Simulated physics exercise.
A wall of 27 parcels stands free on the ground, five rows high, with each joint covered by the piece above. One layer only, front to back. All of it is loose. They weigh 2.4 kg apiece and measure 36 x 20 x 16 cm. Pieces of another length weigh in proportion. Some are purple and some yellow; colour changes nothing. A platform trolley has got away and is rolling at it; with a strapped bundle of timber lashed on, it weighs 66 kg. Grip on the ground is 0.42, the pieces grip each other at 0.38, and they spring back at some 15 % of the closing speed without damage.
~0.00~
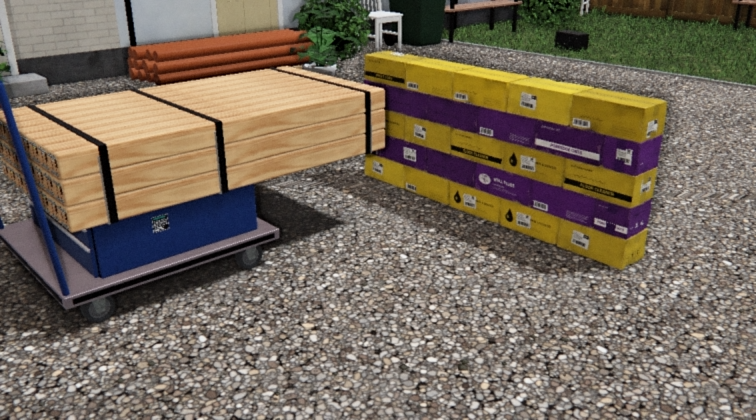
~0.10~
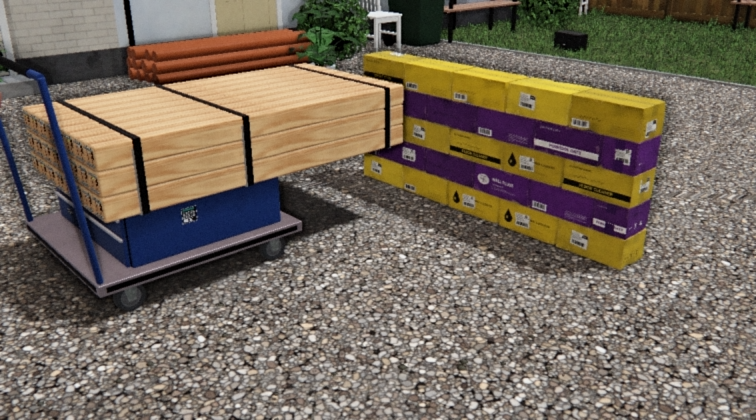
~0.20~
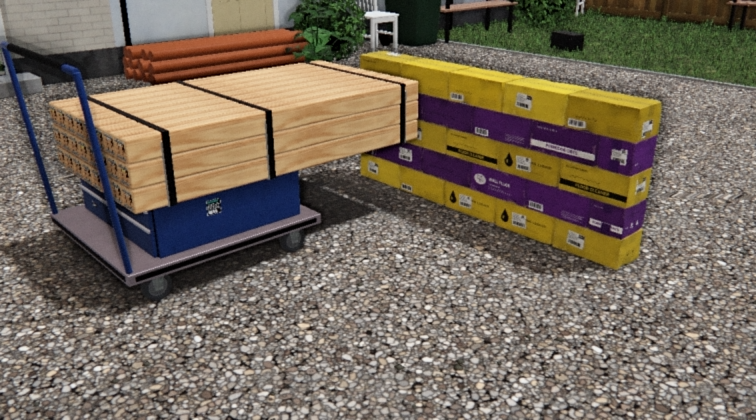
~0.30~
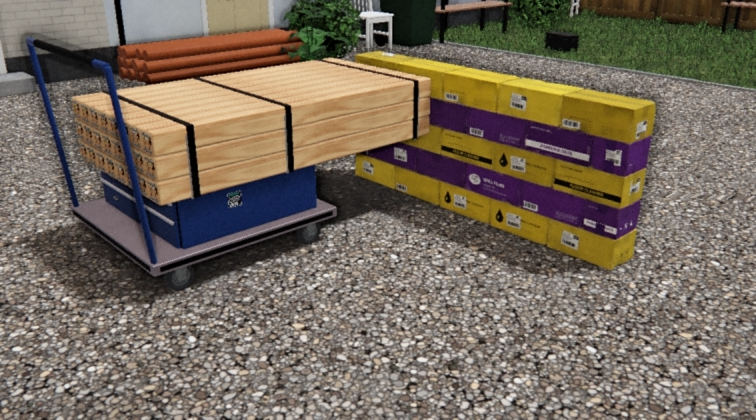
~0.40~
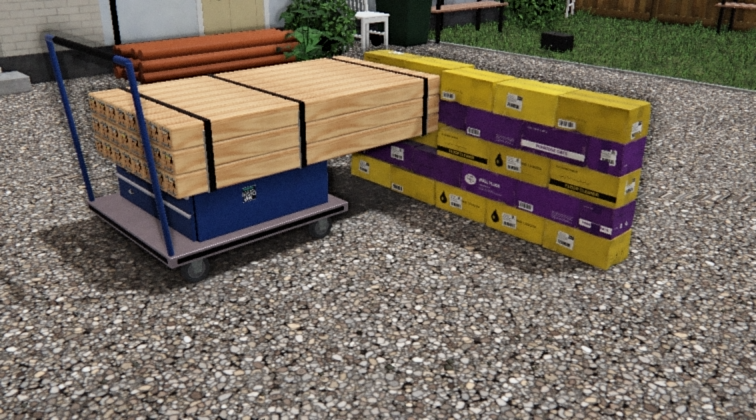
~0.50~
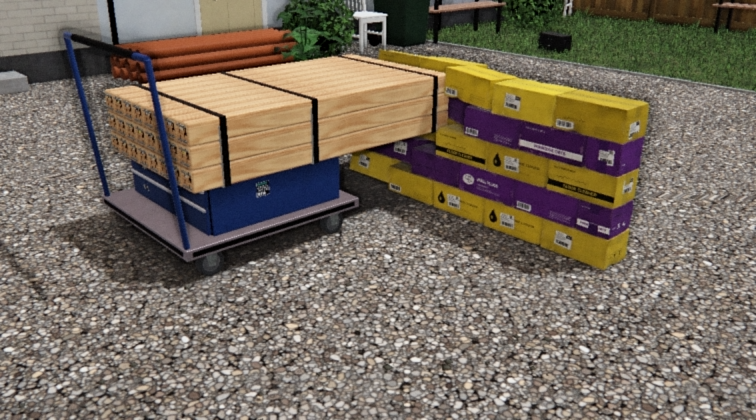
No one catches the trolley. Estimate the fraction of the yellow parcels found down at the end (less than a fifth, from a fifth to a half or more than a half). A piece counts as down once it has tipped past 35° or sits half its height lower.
The part is between a fifth and a half.
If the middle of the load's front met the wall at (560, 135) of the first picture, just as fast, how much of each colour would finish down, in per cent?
In that case yellow 50, purple 50 per cent.
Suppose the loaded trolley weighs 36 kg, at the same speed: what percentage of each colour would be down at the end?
In that case yellow 30, purple 30 per cent.
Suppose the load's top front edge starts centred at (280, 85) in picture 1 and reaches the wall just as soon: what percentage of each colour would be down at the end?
In that case yellow 30, purple 30 per cent.
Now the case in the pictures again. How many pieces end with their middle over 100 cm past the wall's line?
Some 4 pieces.
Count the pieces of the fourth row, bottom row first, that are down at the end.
The count is 3.
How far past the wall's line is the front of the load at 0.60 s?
Roughly 25 cm.
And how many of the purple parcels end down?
Purple 5.
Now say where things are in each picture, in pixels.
In the first picture (pixels give the middle of a visible side; the camera pans a little), load (377, 109) 43 cm short of the wall; top yellow parcel (478, 91); top purple parcel (504, 127); none has stirred.
The second picture shows load (396, 105) 29 cm short of the wall; top yellow parcel (477, 91).
The third picture shows load (411, 100) 15 cm short of the wall; top yellow parcel (474, 92).
The fourth picture shows load (424, 97) 17 mm short of the wall; top yellow parcel (469, 92).
The fifth picture shows load (433, 94) 9 cm into the wall's line; top yellow parcel (465, 91); movement in 8 of them.
The sixth picture shows load (443, 92) 18 cm into the wall's line; top yellow parcel (466, 88) 3° from how it stood; top purple parcel (489, 128); movement in 11 of them.
After 0.60 s, load 27 cm past the wall's line, still rolling; none of the 15 yellow parcels down (0 of 27 in all colours); top yellow parcel 4° from how it stood.
After 0.76 s, load 41 cm past the wall's line, still rolling; 5 of the 15 yellow parcels down (10 of 27 in all colours); top yellow parcel 25° from how it stood.
After 0.96 s, load 57 cm past the wall's line, still rolling; 6 of the 15 yellow parcels down (11 of 27 in all colours); top yellow parcel 73° from how it stood, 27 cm lower.
After 1.38 s, load 87 cm past the wall's line, still rolling; 6 of the 15 yellow parcels down (11 of 27 in all colours); top yellow parcel 15° from how it stood, 57 cm lower.
In the end (2.4 s), load 97 cm past the wall's line, still rolling; 6 of the 15 yellow parcels down (11 of 27 in all colours); top yellow parcel 62 cm lower; top purple parcel unmoved. That is 40 per cent. From the last view, middles, top yellow parcel near (490, 176), top purple parcel near (502, 124).
